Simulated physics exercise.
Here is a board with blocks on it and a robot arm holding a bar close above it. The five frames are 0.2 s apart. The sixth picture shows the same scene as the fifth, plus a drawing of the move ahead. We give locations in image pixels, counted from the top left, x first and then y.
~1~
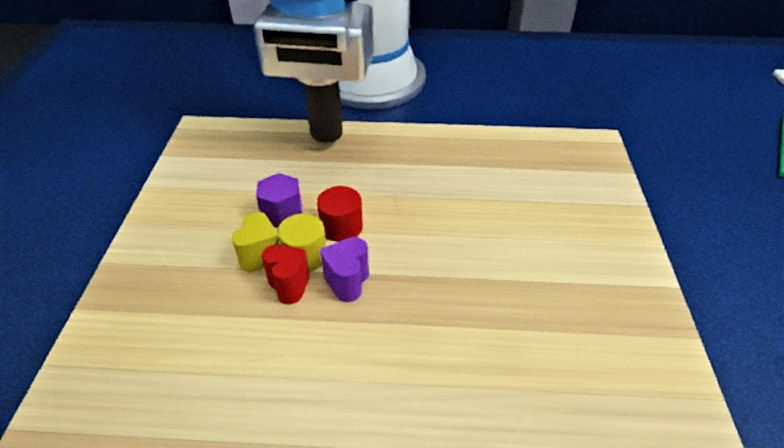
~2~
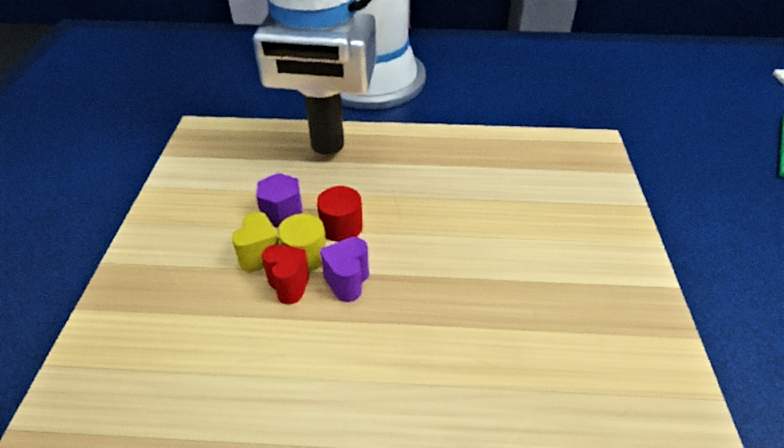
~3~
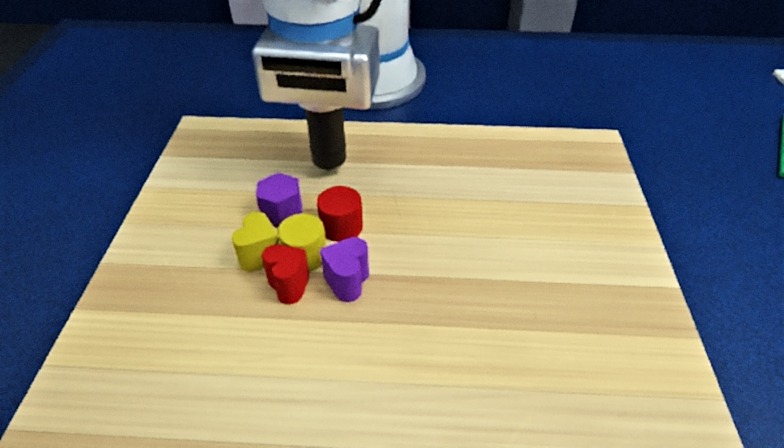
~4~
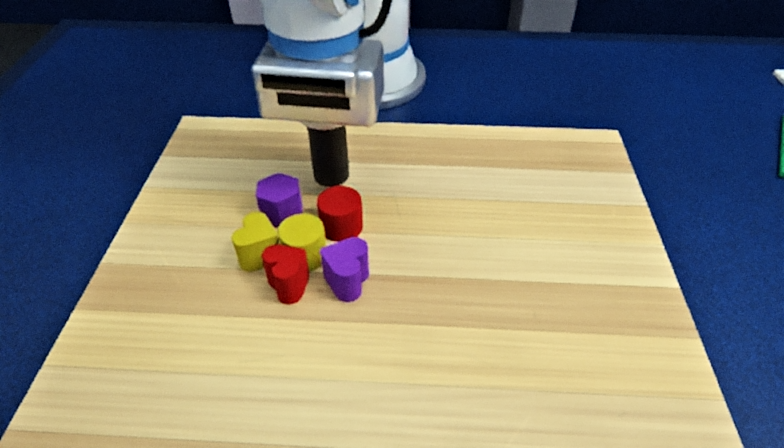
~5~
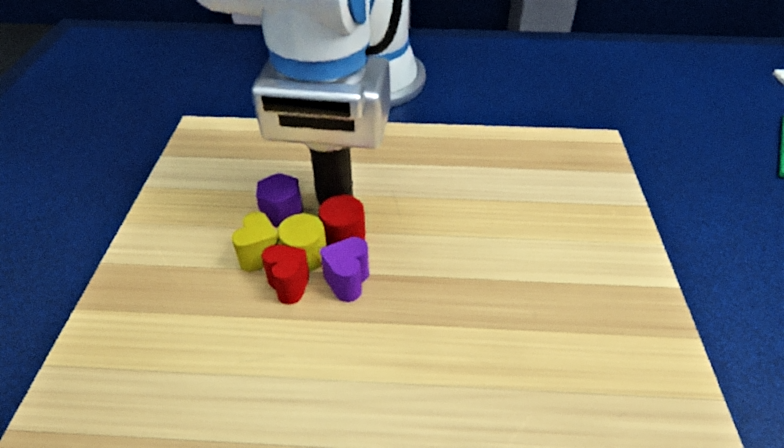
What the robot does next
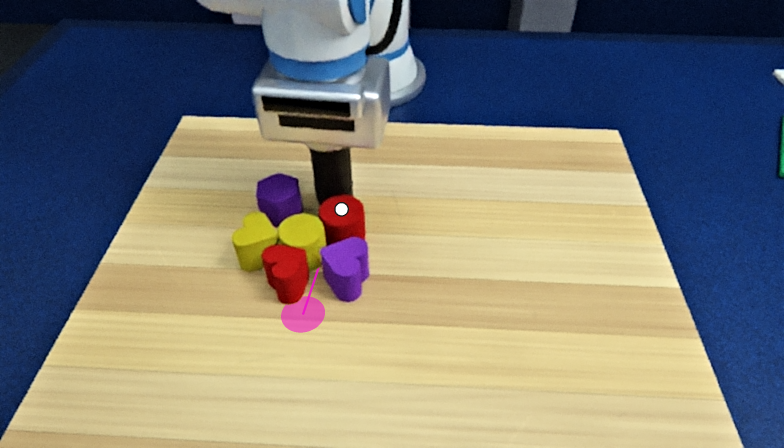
We see a robot arm holding a dark bar above a wooden board with six red, yellow and purple blocks; the bar moves toward the viewer to the cluster and nudges the red round block slightly forward.
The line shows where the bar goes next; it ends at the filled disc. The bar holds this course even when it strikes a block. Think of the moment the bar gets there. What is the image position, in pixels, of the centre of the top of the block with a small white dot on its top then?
It will end up at (360, 245).
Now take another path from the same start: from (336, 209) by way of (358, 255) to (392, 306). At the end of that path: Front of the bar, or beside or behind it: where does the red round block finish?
By the time the path ends, the red round block is still sitting right in front of the bar.
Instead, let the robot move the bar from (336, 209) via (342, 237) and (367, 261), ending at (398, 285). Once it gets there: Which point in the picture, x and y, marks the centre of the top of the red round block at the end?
I think it will end close to (405, 296).
The drawn path runs in a line from (336, 209) to (303, 314); the dot is on the red round block.
On the path given first. One third of the way, bar at (326, 229); yellow heart at (251, 230), turned 15° clockwise; red heart at (274, 269); yellow round block at (294, 239); red round block at (353, 235); purple heart at (352, 270), turned 40° clockwise.
Two thirds of the way, bar at (314, 264); yellow heart at (250, 230), turned 15° clockwise; red heart at (239, 300), turned 15° clockwise; yellow round block at (274, 272); red round block at (360, 245); purple heart at (355, 280), turned 40° clockwise.
At the end, bar at (301, 303); yellow heart at (250, 230), turned 15° clockwise; red heart at (202, 318), turned 45° clockwise; yellow round block at (250, 304); red round block at (360, 245); purple heart at (355, 280), turned 40° clockwise.
